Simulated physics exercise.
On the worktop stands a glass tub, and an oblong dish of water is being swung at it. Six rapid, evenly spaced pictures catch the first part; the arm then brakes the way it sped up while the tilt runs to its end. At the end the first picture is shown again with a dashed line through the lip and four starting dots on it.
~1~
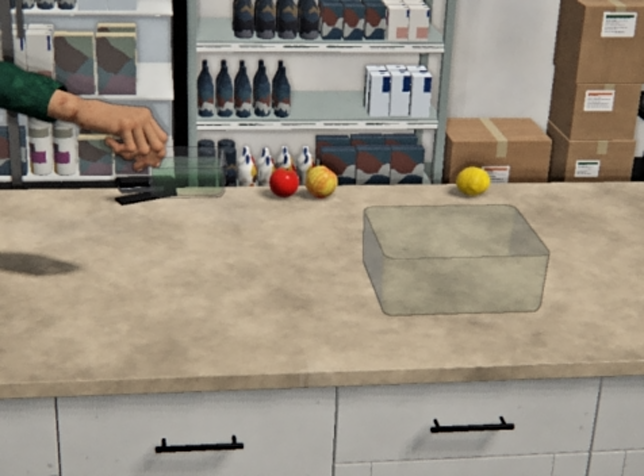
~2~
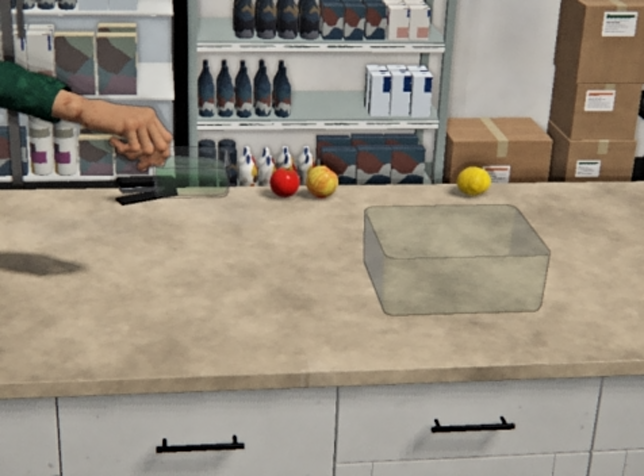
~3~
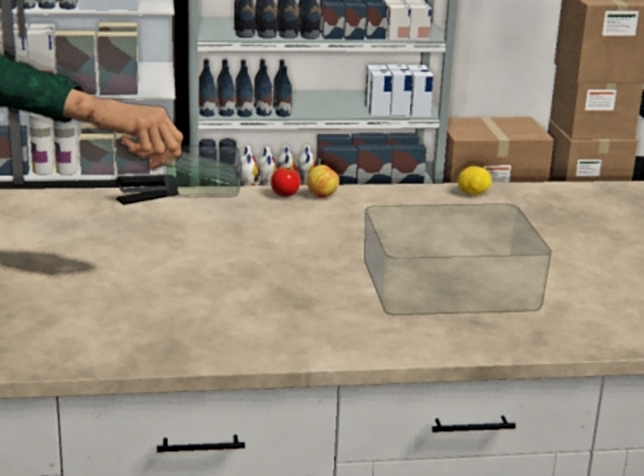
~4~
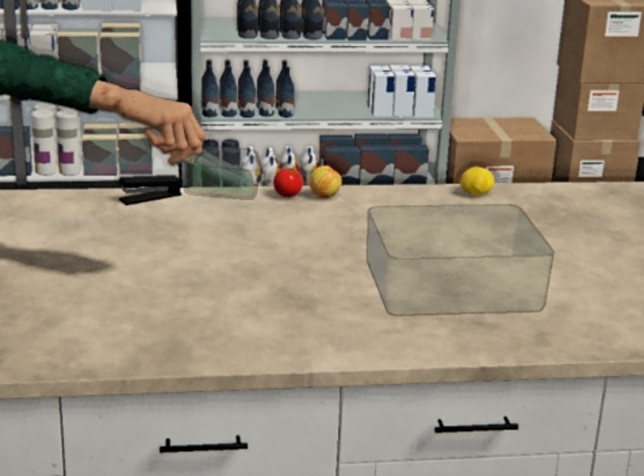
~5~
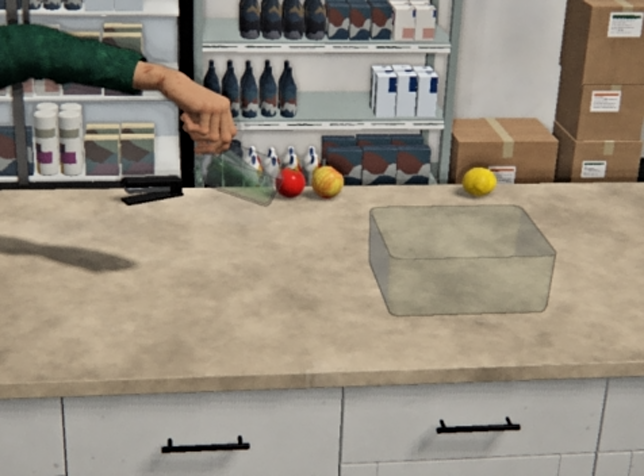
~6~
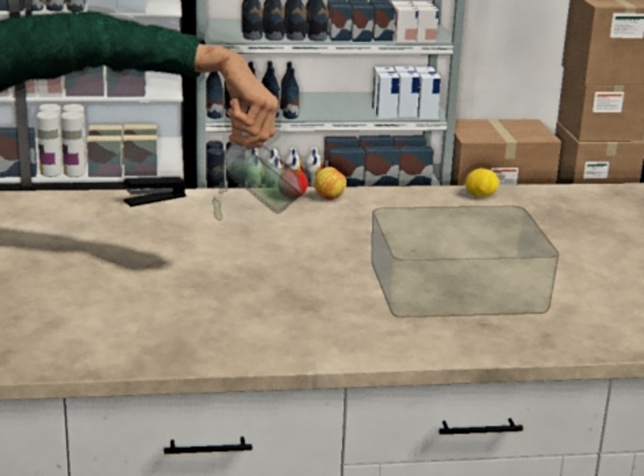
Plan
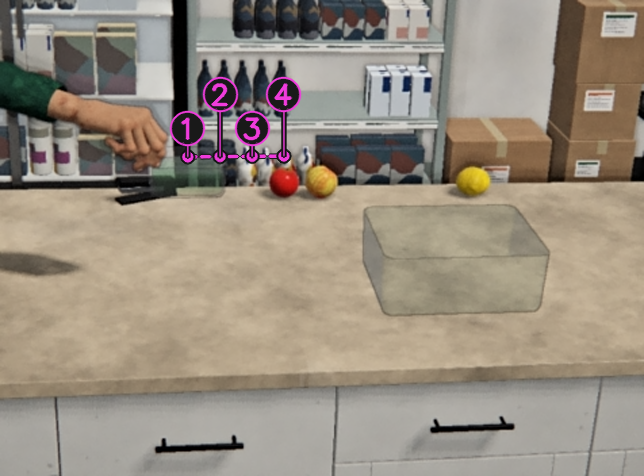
On a stone-look worktop, a green-sleeved arm moves a clear dish rightward, tilting it steeply as water trails from its left side.
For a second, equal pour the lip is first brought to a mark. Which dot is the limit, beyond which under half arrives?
3 is the one.
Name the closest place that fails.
Here it is place 2.
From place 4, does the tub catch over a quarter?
Yes.
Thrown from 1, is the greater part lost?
Yes, it does.
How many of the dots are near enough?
Two of the four.
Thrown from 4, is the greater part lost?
No.
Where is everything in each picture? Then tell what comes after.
Upright, lip at (223, 156); tub from (381, 314) to (540, 309); nothing has left yet, in the first frame.
Upright, lip at (228, 156); nothing has left yet, in the second frame.
Upright, lip at (238, 155); water is over the rim, down to (166, 156), in the third frame.
Tipped about 6°, lip at (258, 160); water is over the rim, down to (180, 159), in the fourth frame.
Tipped about 21°, lip at (280, 169); water is over the rim, down to (198, 177), in the fifth frame.
Tipped about 42°, lip at (299, 183); water is over the rim, down to (218, 213), in the sixth frame.
In magenta, 1 at (187, 156); 2 at (220, 156); 3 at (252, 156); 4 at (283, 156).
Choosing 1, about 0 % lands in the tub, 98 % falls short.
Choosing 2, about 16 % lands in the tub, 80 % falls short and 4 % goes beside or beyond.
Choosing 3, about 67 % lands in the tub, 26 % falls short and 7 % goes beside or beyond.
Choosing 4, about 78 % lands in the tub, 12 % falls short and 9 % goes beside or beyond.
